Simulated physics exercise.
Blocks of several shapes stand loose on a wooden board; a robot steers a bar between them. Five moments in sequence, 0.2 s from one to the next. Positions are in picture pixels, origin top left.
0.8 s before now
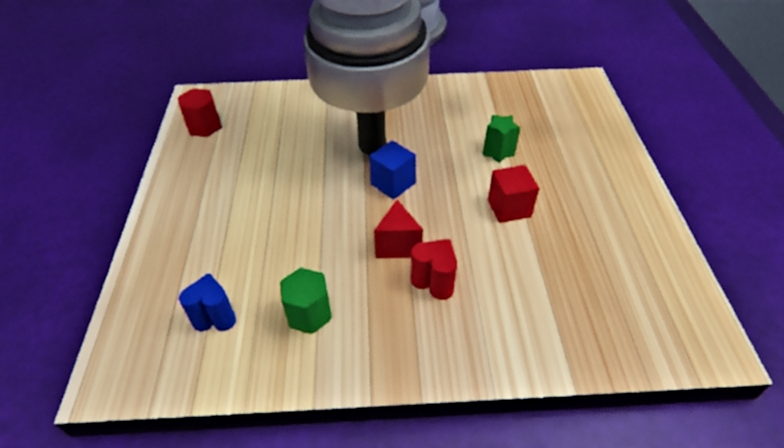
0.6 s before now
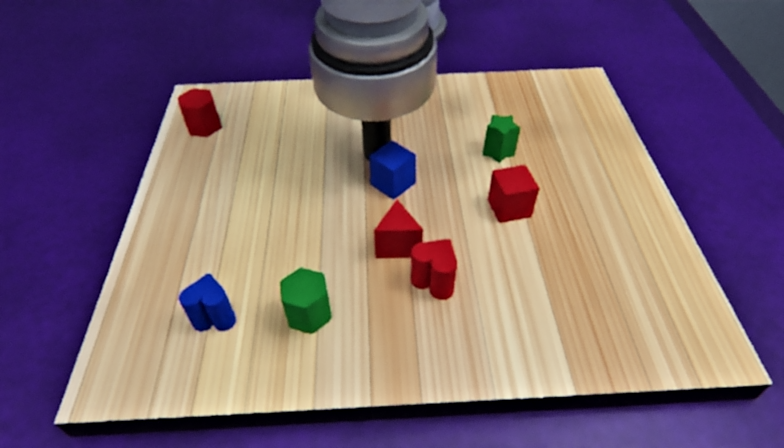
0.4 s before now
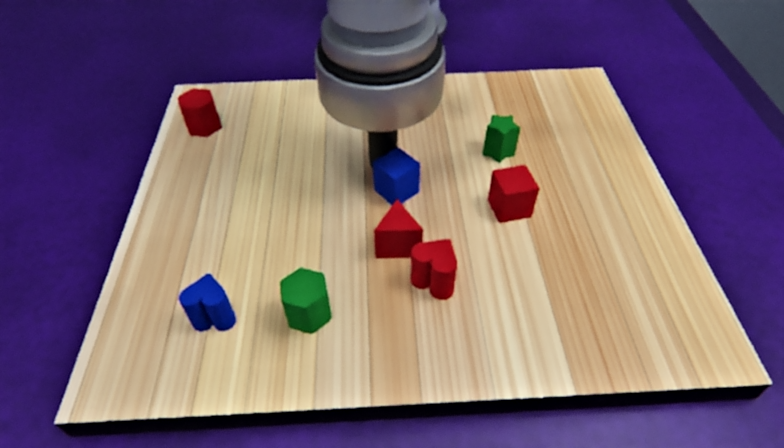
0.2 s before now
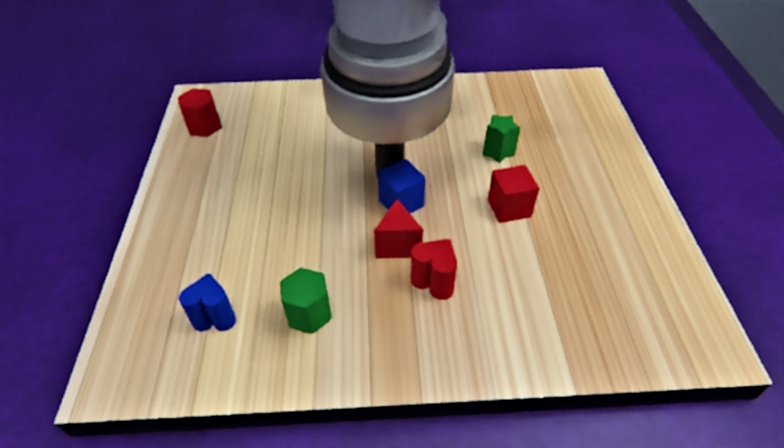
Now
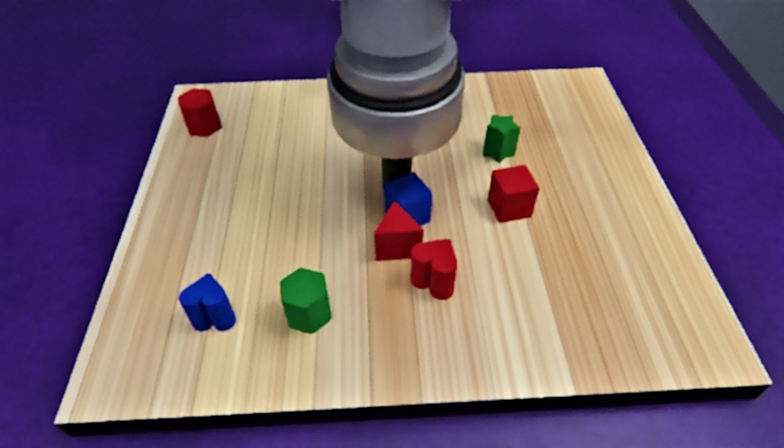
A grey robot arm with a dark bar reaches down from the top over a pale wooden board on a purple surface, seen from above at an angle. A blue cube, red triangle and red heart sit near the middle, a green star and red cube right, a blue heart and green hexagon lower left, another red block upper left. The arm moves down and slightly right, pushing the blue cube toward the triangle, while the camera stays still.
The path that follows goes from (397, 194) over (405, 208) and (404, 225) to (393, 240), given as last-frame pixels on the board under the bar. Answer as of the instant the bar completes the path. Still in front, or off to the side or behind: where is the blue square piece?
Fallen away.
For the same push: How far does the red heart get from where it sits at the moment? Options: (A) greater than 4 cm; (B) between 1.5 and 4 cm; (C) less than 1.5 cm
Option C.
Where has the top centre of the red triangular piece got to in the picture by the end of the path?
Its top face will be centred at roughly (389, 236).
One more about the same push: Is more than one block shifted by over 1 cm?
Short answer: Yes.
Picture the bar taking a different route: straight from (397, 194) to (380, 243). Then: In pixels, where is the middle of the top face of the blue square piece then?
Its top face will be centred at roughly (420, 208).
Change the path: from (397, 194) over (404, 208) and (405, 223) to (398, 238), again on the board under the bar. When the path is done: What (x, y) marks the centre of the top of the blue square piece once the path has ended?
Near (429, 222).
The first path, step by step. Halfway along, bar at (406, 209); red triangular piece at (395, 224); blue square piece at (424, 210).
At the end, bar at (393, 232); red triangular piece at (389, 236), turned 30° anticlockwise; blue square piece at (428, 221), turned 20° anticlockwise; red heart not moved.
